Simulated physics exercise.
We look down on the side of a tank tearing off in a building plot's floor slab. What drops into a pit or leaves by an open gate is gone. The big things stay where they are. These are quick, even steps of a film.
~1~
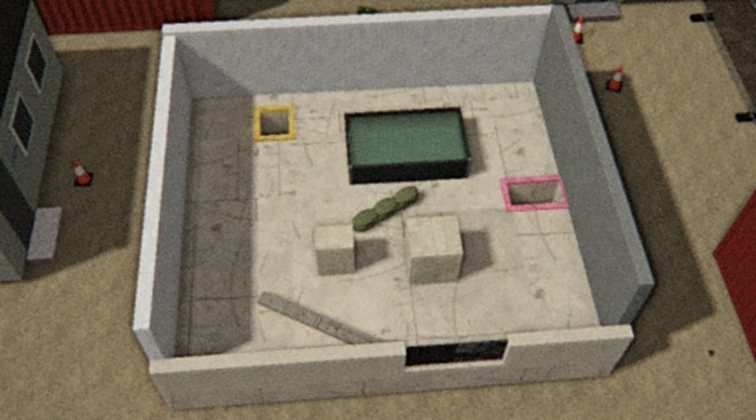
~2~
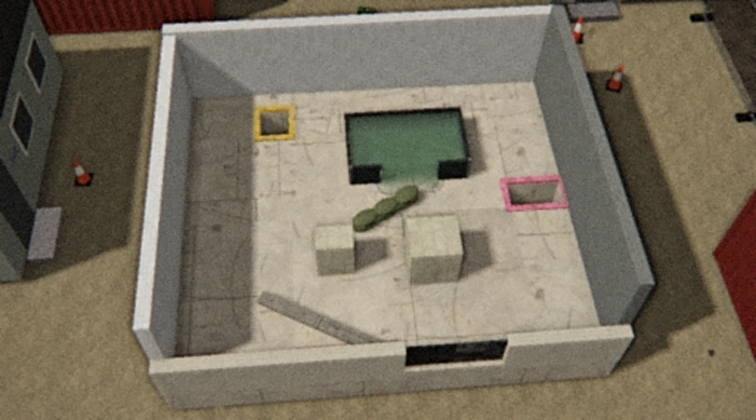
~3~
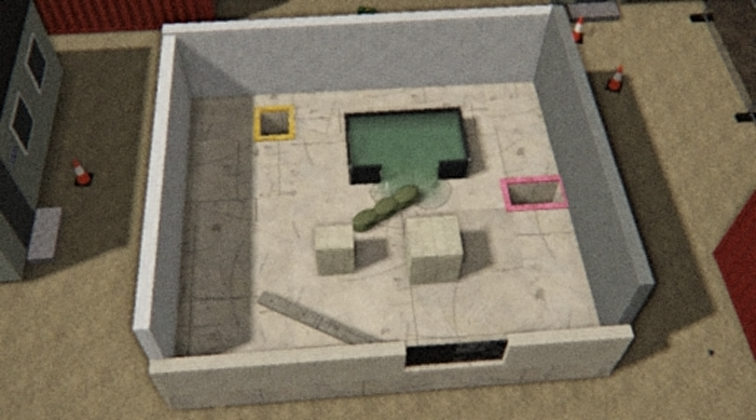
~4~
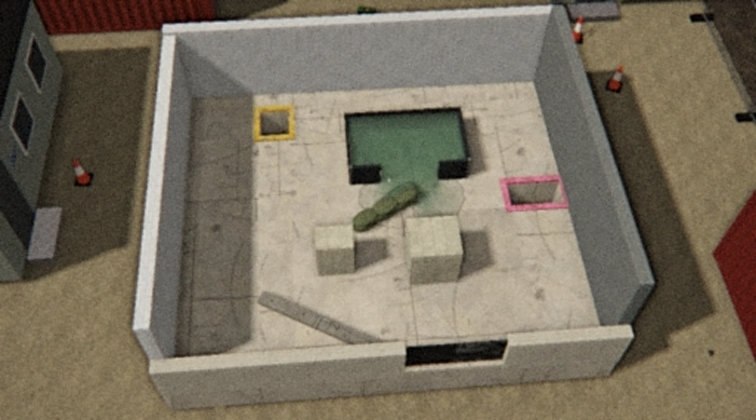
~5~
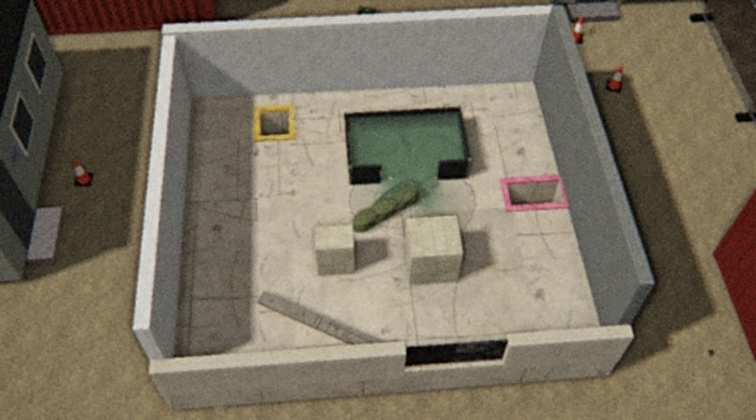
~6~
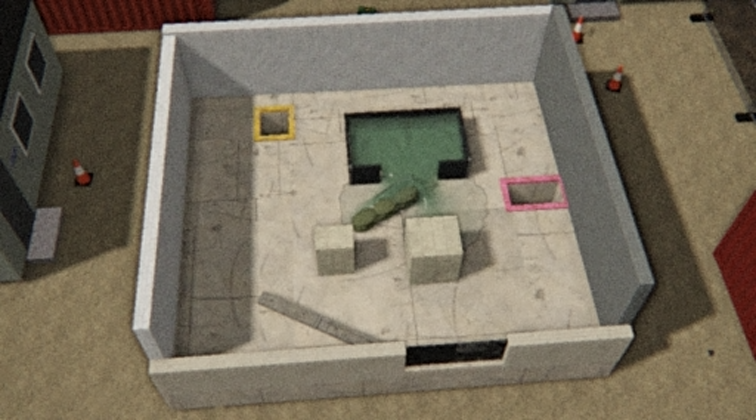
On a walled building plot's floor slab, the near side of a green water tank tears open and water pours through the gap, spreading around the green sandbags and out over the pale floor between the tank and two blocks.
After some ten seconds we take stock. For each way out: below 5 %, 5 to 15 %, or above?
One by one: The gate takes not even 5 %; the yellow pit takes not even 5 %; the pink pit takes not even 5 %.
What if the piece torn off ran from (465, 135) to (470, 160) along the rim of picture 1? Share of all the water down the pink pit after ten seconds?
Roughly, in per cent: Pink 30.
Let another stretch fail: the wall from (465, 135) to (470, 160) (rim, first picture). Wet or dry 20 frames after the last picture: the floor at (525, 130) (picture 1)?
Verdict: Covered.
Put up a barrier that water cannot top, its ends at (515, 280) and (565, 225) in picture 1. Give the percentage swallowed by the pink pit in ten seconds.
Parts in a hundred: Pink 8.
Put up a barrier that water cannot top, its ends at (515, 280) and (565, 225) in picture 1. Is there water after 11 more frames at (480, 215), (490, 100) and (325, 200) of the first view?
In that order: Wet, not flooded, awash.
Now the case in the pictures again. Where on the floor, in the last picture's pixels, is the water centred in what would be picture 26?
I would point to (405, 206).
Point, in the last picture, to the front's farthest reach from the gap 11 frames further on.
At about (591, 345).
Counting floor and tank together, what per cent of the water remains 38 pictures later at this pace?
Near 98 in a hundred.
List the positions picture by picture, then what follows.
The first frame shows still water in the water tank at (406, 139).
In the second frame, the front is at (440, 183), out from the gap at (409, 175).
In the third frame, water pours out at (409, 176) and has run to (443, 199).
In the fourth frame, water pours out at (409, 176) and has run to a hidden place.
In the fifth frame, the front is at a hidden place, out from the gap at (409, 176).
In the sixth frame, water pours out at (409, 175) and has run to a hidden place.
A moment on, water covers 15 % of the floor; the gate 0 %, the yellow pit 0 %, the pink pit 0 %.
Next, water covers 35 % of the floor; the gate 0 %, the yellow pit 0 %, the pink pit 0 %.
Then, water covers 45 % of the floor; the gate 0 %, the yellow pit 0 %, the pink pit 1 %.
Later, water covers 60 % of the floor; the gate 0 %, the yellow pit 0 %, the pink pit 1 %.
In the end, water covers 80 % of the floor; the gate 0 %, the yellow pit 0 %, the pink pit 2 %.
